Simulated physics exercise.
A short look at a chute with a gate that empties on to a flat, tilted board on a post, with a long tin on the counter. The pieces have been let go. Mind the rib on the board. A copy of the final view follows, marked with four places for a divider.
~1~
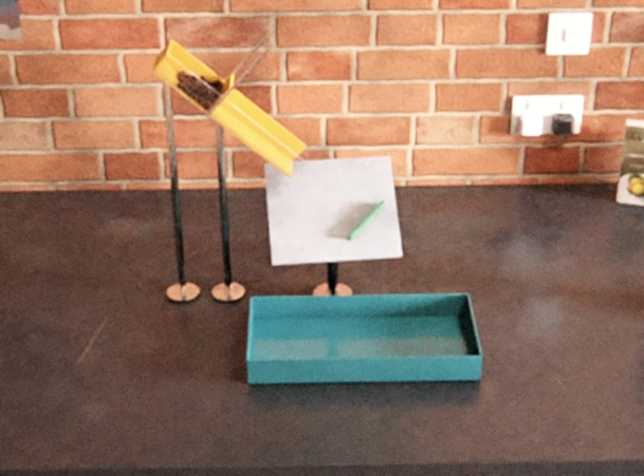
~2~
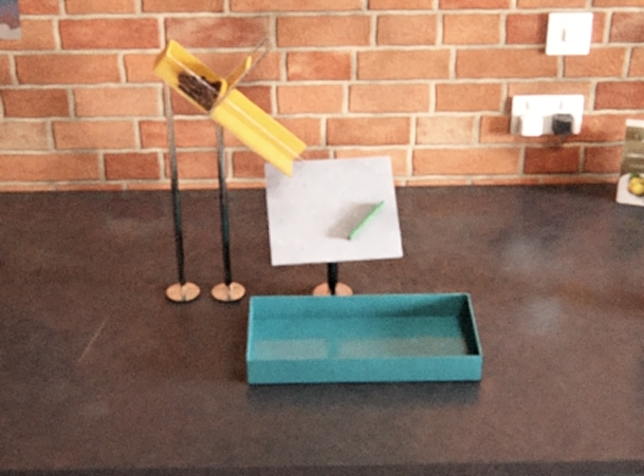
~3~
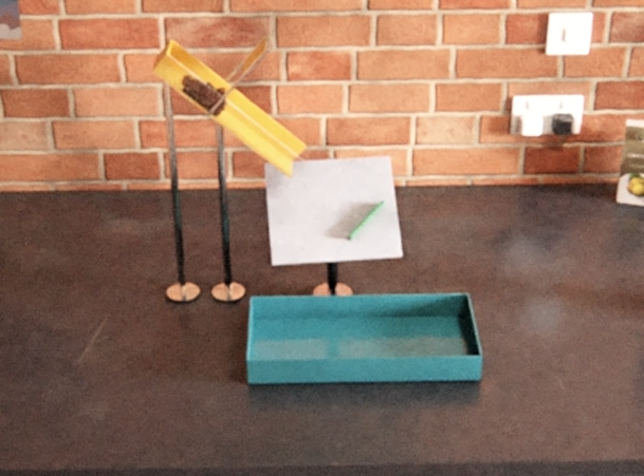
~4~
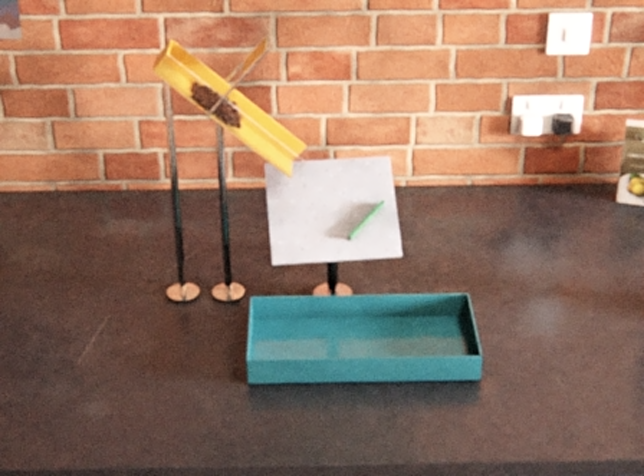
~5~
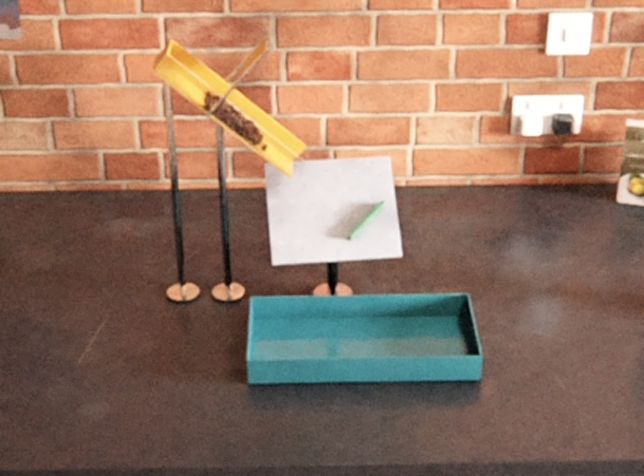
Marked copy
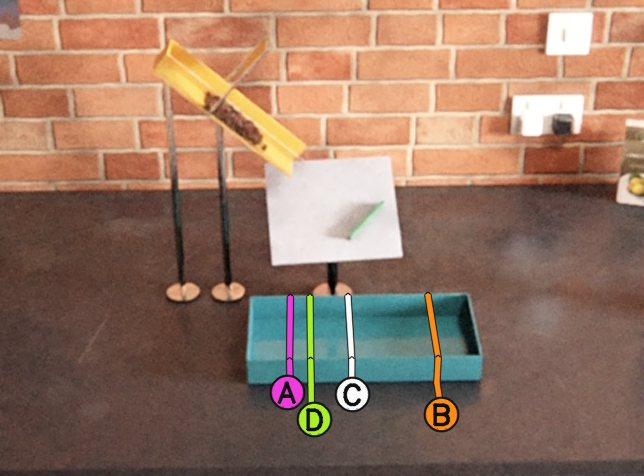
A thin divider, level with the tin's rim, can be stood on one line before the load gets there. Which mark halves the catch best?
Use line C.
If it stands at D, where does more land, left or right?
More lands on the right.
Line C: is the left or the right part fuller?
The left side.
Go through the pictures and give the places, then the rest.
In the first frame, load behind the gate near (207, 90), chocolate balls; lip of the chute near (291, 170), sloping fairly steeply.
In the second frame, middle of the board near (332, 209), tilted fairly steeply; middle of its low edge near (338, 260); of its high edge near (327, 160).
In the third frame, front corners of the tin near (247, 360) and (482, 356), empty; front of the load near (222, 108).
In the fourth frame, middle of the load near (220, 101); its front near (239, 125), close to a third of the way to the lip; rib from (384, 201) to (350, 236).
In the fifth frame, middle of the load near (233, 119); its front near (266, 146), close to two thirds of the way to the lip.
On the marked copy, line A crosses the front rim at (289, 359); line B crosses the front rim at (438, 357); line C crosses the front rim at (351, 358); line D crosses the front rim at (310, 359).
With A, of what is caught, a small share on the left of the divider, all but a few on the right.
With B, of what is caught, the bulk on the left of the divider, close to a quarter on the right.
With C, of what is caught, close to two thirds on the left of the divider, close to a third on the right.
With D, of what is caught, a small share on the left of the divider, all but a few on the right.
